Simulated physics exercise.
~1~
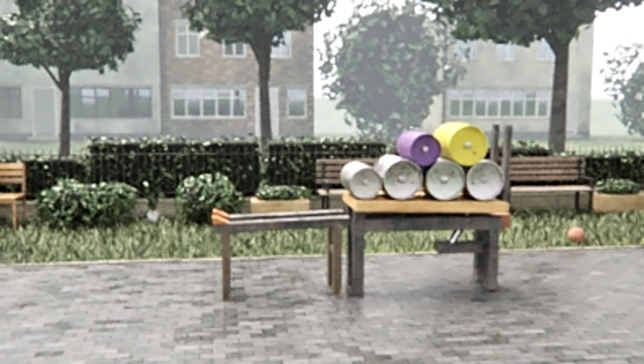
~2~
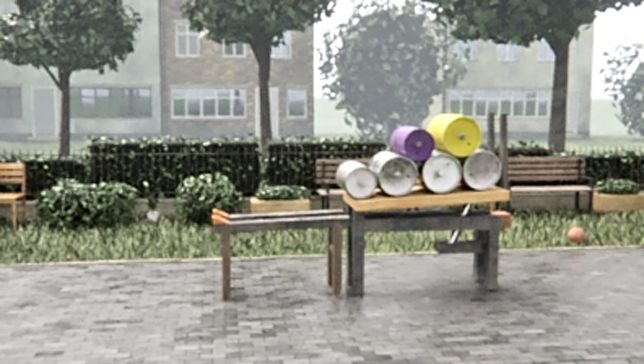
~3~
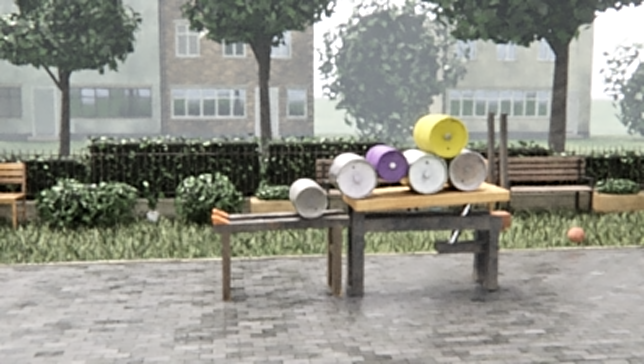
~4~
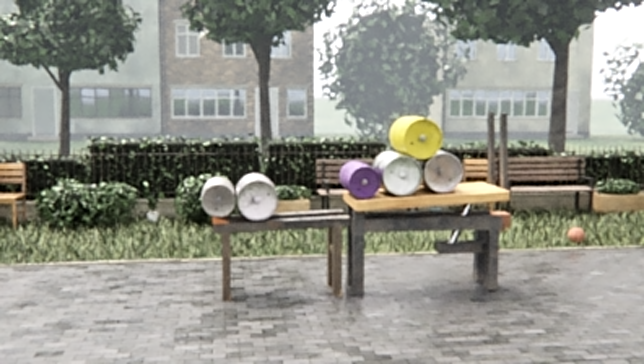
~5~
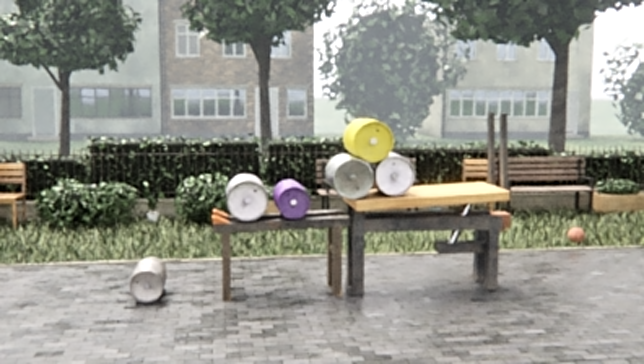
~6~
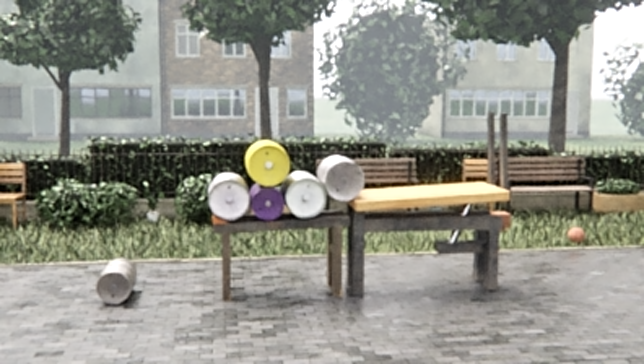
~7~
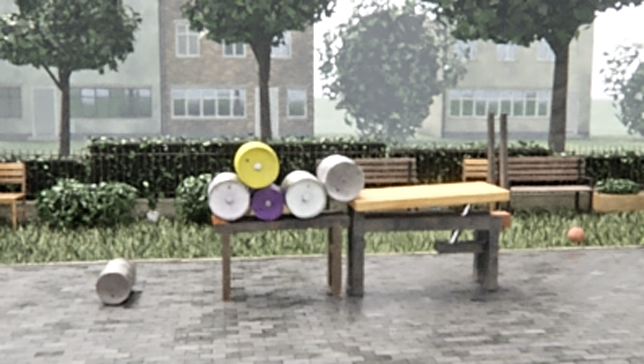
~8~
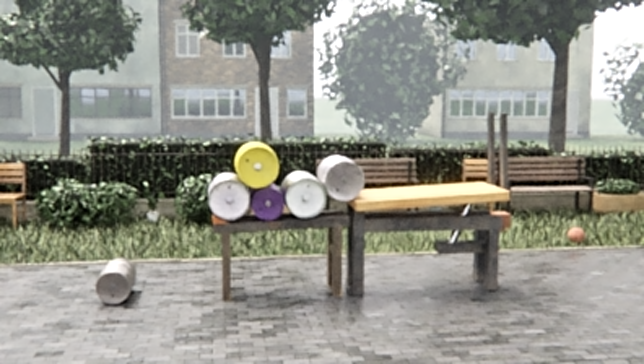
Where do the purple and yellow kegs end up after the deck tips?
Both end up held on the lower rack at the left, with the purple keg sitting on the rails and the yellow one resting on top of other kegs.
